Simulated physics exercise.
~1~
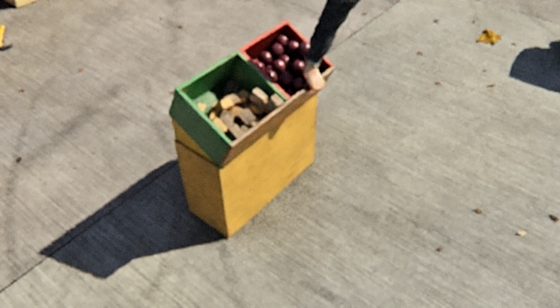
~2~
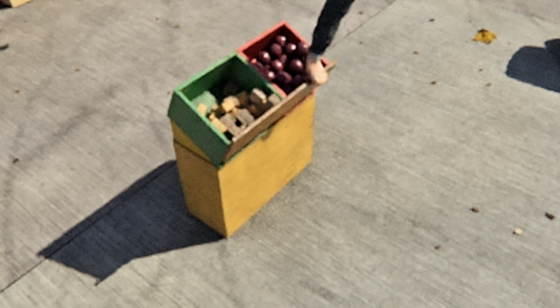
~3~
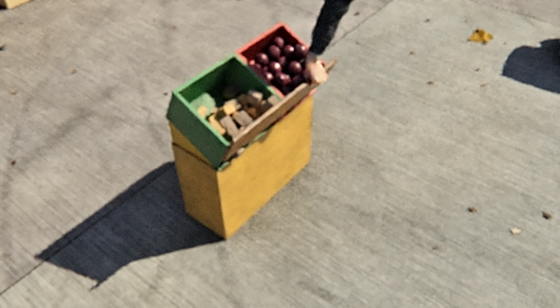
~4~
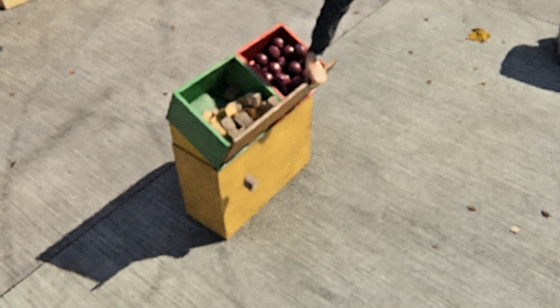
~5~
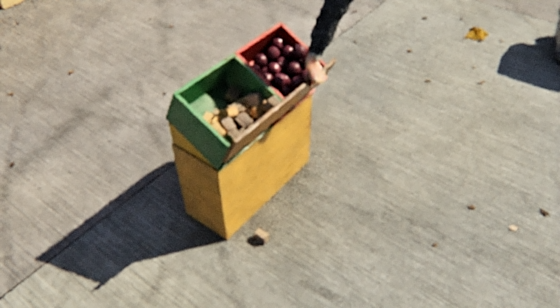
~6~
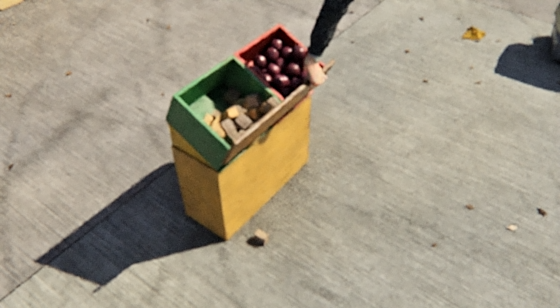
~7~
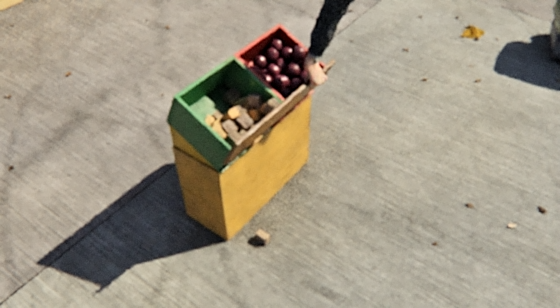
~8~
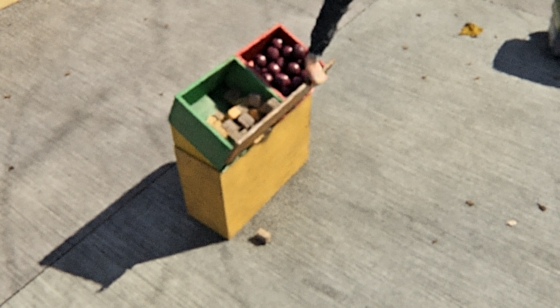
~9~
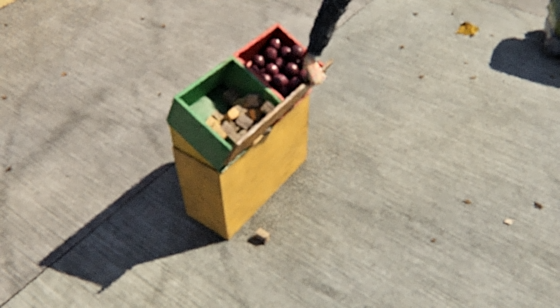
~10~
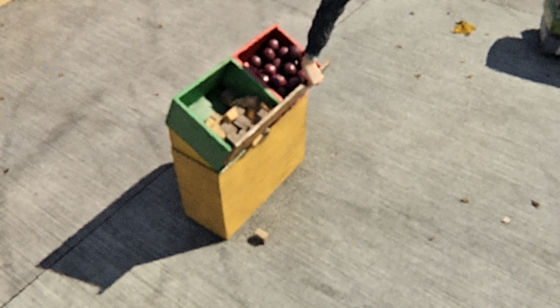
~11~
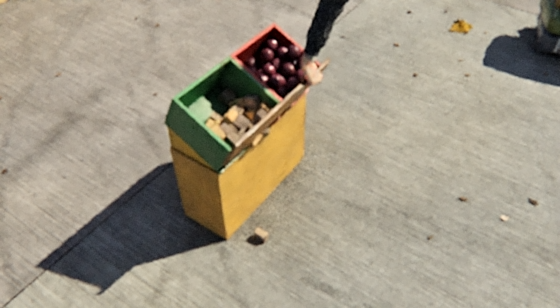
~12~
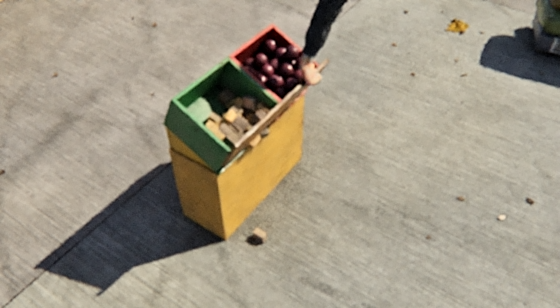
To begin with, a red bin of dark red onions and a green bin of timber offcuts sit side by side on a yellow stand, with a dark-sleeved hand at the onion end of the wooden strip along their front. As the view drifts slightly sideways, a single offcut comes out of the green bin. It drops past the front of the yellow stand and lands on the concrete near its base. There it stays, while the hand remains at the strip. At the end, all the onions and the other offcuts are still in their bins.
